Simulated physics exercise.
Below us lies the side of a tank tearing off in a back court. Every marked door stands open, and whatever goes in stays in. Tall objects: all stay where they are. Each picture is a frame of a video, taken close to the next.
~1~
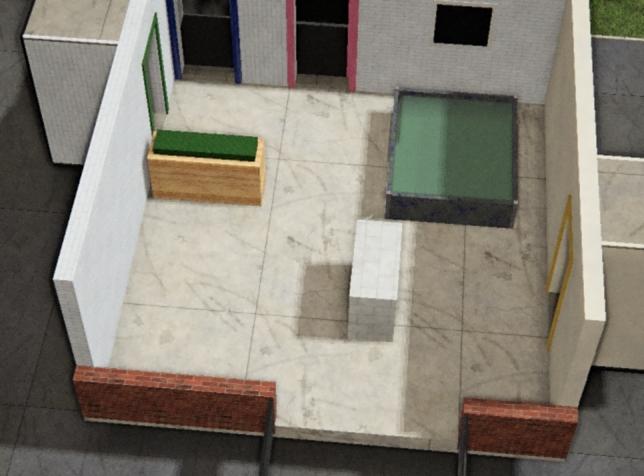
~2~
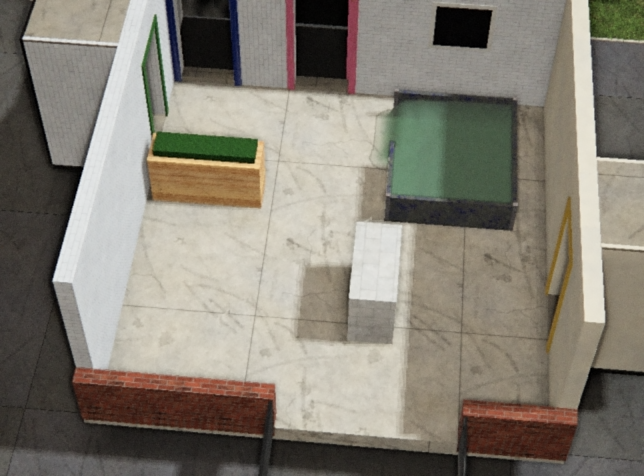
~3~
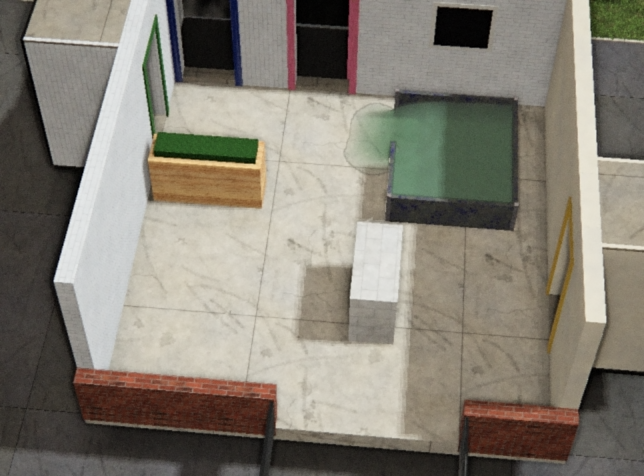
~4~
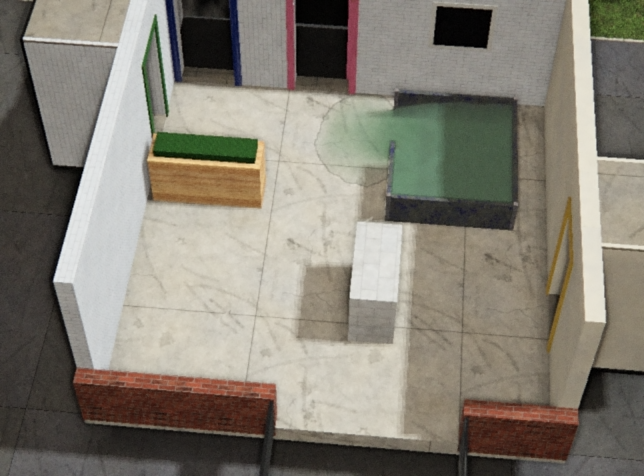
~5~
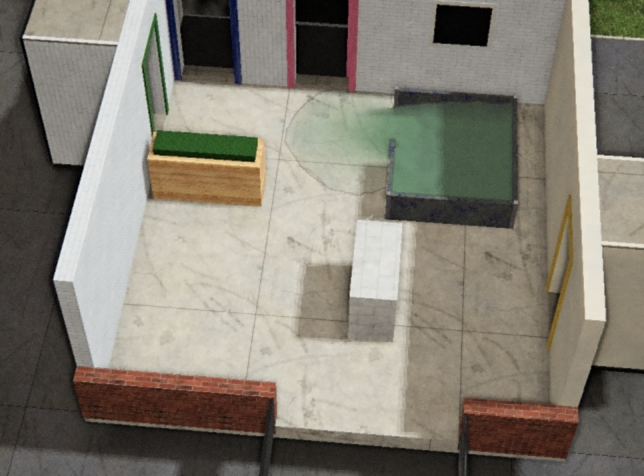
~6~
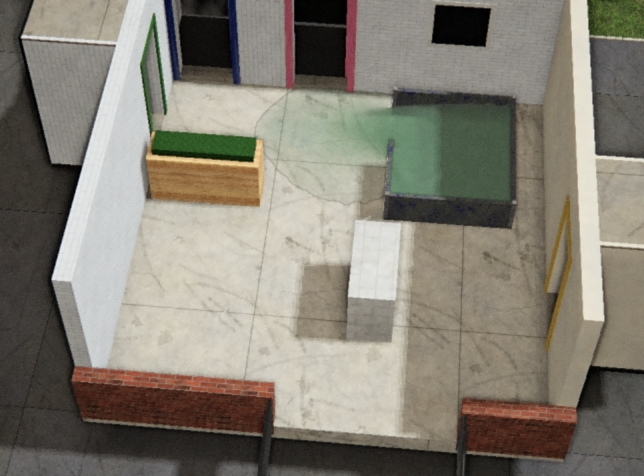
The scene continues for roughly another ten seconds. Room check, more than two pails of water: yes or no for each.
Pink door, yes; green door, yes; blue door, yes; yellow door, no.
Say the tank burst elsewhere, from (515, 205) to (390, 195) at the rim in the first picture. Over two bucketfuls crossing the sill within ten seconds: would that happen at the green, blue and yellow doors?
Green door falls short, blue door falls short, yellow door exceeds the limit.
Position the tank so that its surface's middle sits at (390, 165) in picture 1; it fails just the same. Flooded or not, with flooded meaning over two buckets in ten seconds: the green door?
The green door exceeds the limit.
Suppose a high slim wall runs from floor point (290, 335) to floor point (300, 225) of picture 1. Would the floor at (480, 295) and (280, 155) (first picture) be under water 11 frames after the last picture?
Result, in order: Bone-dry / swamped.
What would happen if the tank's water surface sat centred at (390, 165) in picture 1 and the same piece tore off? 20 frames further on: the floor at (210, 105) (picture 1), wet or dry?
Submerged.
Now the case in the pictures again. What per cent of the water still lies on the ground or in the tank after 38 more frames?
It comes to roughly 80 per cent.
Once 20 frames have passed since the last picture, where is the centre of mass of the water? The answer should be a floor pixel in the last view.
At about (349, 157).
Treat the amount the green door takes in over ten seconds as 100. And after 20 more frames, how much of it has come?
Around 45 percent.
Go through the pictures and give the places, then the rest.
In the first frame, still water in the tank at (454, 148).
In the second frame, the front is at (387, 114), out from the gap at (395, 133).
In the third frame, the front is at (374, 108), out from the gap at (396, 135).
In the fourth frame, the front is at (321, 147), out from the gap at (395, 135).
In the fifth frame, water pours out at (395, 134) and has run to (291, 143).
In the sixth frame, the front is at a hidden place, out from the gap at (394, 133).
A moment on, water covers 25 % of the floor; the pink door under two buckets in, the green door wet at the sill, nothing in, the blue door wet at the sill, nothing in, the yellow door not reached.
Next, water covers 25 % of the floor; the pink door over two buckets in, the green door over two buckets in, the blue door under two buckets in, the yellow door not reached.
Then, water covers 35 % of the floor; the pink door over two buckets in, the green door far over two buckets in, the blue door over two buckets in, the yellow door not reached.
Later, water covers 45 % of the floor; the pink door over two buckets in, the green door far over two buckets in, the blue door far over two buckets in, the yellow door not reached.
In the end, water covers 65 % of the floor; the pink door far over two buckets in, the green door far over two buckets in, the blue door far over two buckets in, the yellow door not reached.
